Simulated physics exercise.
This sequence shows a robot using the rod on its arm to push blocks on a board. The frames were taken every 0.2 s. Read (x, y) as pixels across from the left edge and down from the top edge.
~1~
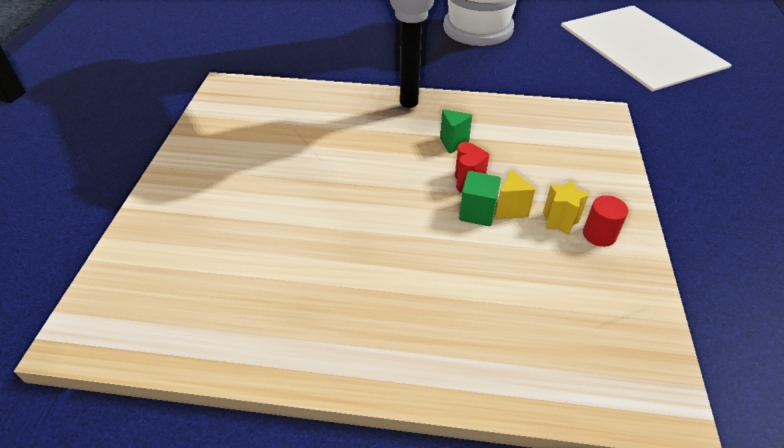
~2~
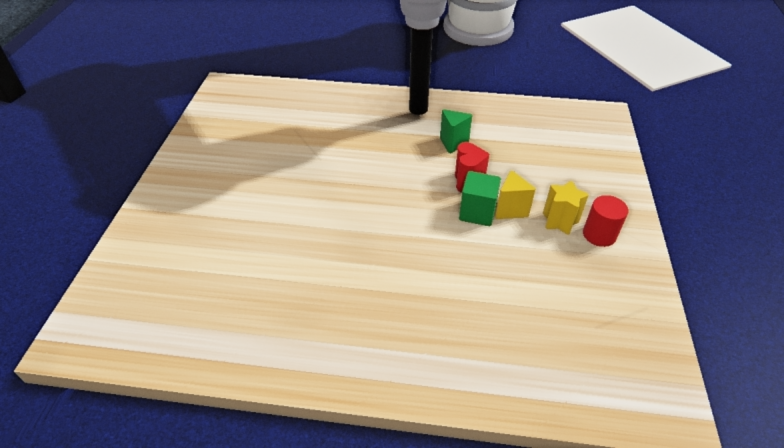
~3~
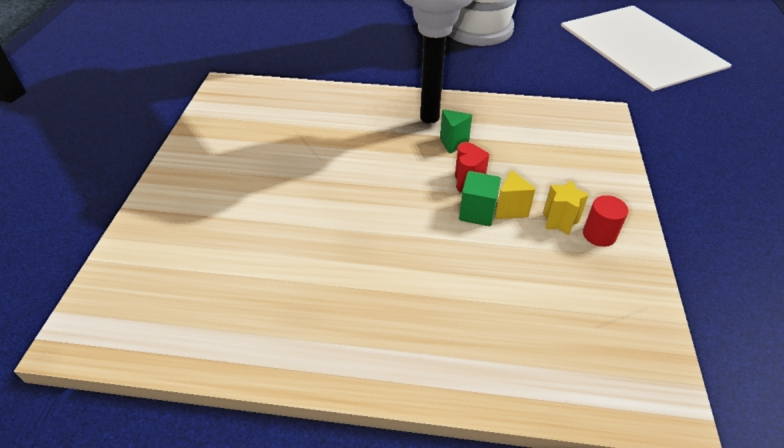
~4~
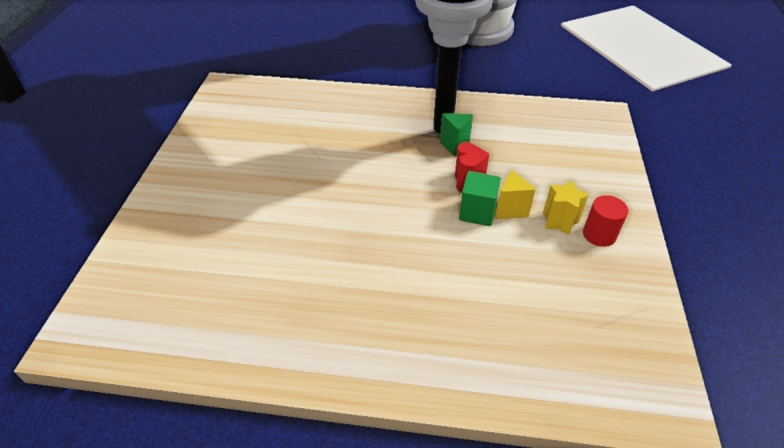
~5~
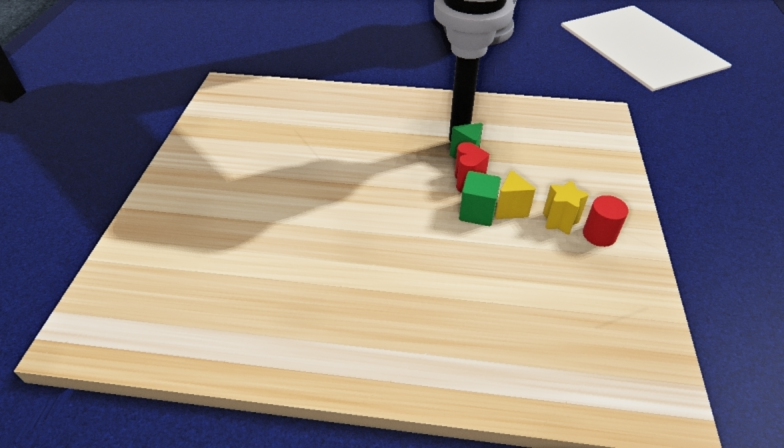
A robot arm moves its black rod rightward and nudges the green triangular block slightly.
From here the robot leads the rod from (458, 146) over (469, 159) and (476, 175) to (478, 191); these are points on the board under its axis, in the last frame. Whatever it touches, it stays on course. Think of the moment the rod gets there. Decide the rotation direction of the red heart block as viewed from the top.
Turns clockwise.
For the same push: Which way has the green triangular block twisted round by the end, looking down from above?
It goes round opposite to clock hands.
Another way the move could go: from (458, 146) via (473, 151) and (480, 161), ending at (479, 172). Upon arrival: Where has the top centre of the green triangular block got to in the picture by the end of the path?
The middle of the upper face of the green triangular block will lie at about (496, 157) in the picture.
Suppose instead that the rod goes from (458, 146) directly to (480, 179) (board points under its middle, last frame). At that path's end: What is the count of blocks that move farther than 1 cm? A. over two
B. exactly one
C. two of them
Answer: C.
What follows on the original path. Halfway along, rod (474, 161); green triangular block (491, 151); red heart block (470, 159).
At the end, rod (479, 185); green triangular block (505, 168), turned 50° anticlockwise; red heart block (458, 167), turned 30° clockwise; green square (482, 187); yellow triangular block (522, 184), turned 30° clockwise.
